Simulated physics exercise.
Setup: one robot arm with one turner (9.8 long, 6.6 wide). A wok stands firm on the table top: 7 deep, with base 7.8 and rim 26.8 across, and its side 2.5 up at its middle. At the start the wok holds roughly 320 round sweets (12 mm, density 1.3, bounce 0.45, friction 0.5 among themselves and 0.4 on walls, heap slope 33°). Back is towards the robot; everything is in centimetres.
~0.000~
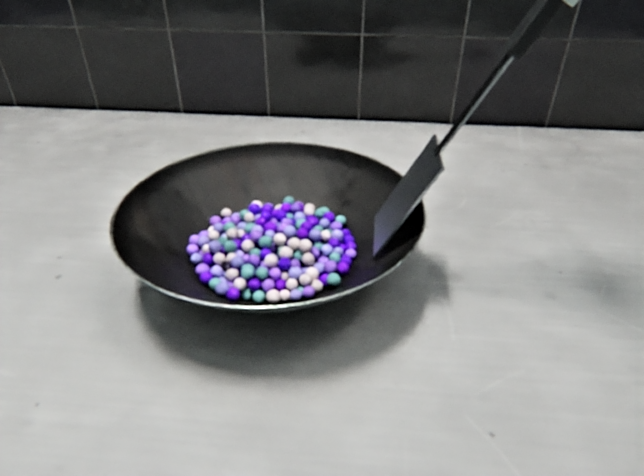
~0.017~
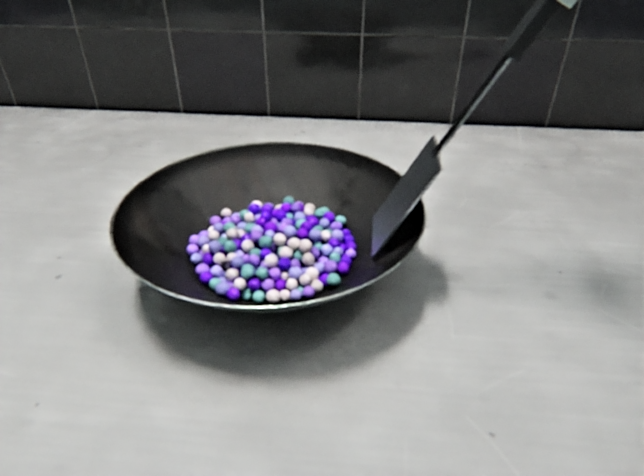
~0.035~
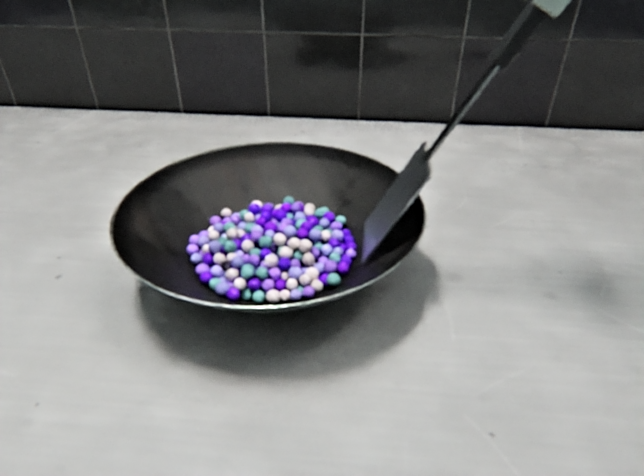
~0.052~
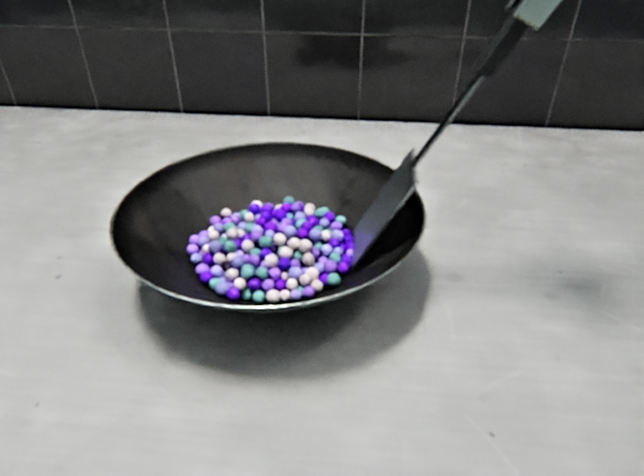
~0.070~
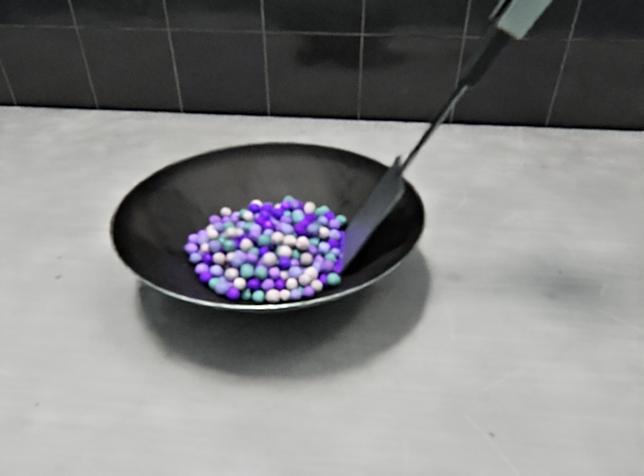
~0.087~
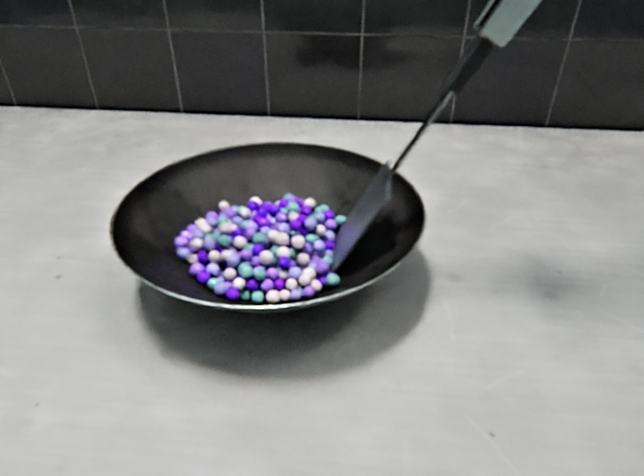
On a grey table top, a dark turner moved down and left inside a black wok, met the heap of purple, green and pale round sweets, and pushed it slightly to the left.
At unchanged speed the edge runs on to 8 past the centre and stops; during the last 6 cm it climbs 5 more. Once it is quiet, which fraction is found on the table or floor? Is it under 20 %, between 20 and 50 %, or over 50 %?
It is under 20 %.
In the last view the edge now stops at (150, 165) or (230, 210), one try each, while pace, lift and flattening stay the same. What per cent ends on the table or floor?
First try roughly 35 percent, second roughly 0 percent.
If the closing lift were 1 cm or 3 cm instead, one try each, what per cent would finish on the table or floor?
About 15 and 15 per cent.
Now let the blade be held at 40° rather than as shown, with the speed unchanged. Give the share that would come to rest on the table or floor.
Some 15 in a hundred.
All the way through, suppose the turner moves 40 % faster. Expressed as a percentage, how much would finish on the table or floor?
About 25 in a hundred.
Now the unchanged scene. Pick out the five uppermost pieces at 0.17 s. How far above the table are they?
About 6 centimetres.
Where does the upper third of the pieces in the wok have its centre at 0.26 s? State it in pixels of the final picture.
Around (181, 206).
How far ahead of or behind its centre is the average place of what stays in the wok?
Roughly 3.5 centimetres ahead.
After 0.17 s, sloping 62°, highest piece 6 above the table; 320 in the wok.
After 0.26 s, sloping 62°, highest piece 8 above the table; 320 in the wok.
After 0.51 s, sloping 62°, highest piece 8 above the table; 286 in the wok, 17 on the table or floor, 17 on the blade or in flight.
After 1.56 s, sloping 62°, highest piece 6 above the table; 285 in the wok, 35 on the table or floor.
In the end, 285 in the wok, 35 on the table or floor. That is 11 % on the table or floor.
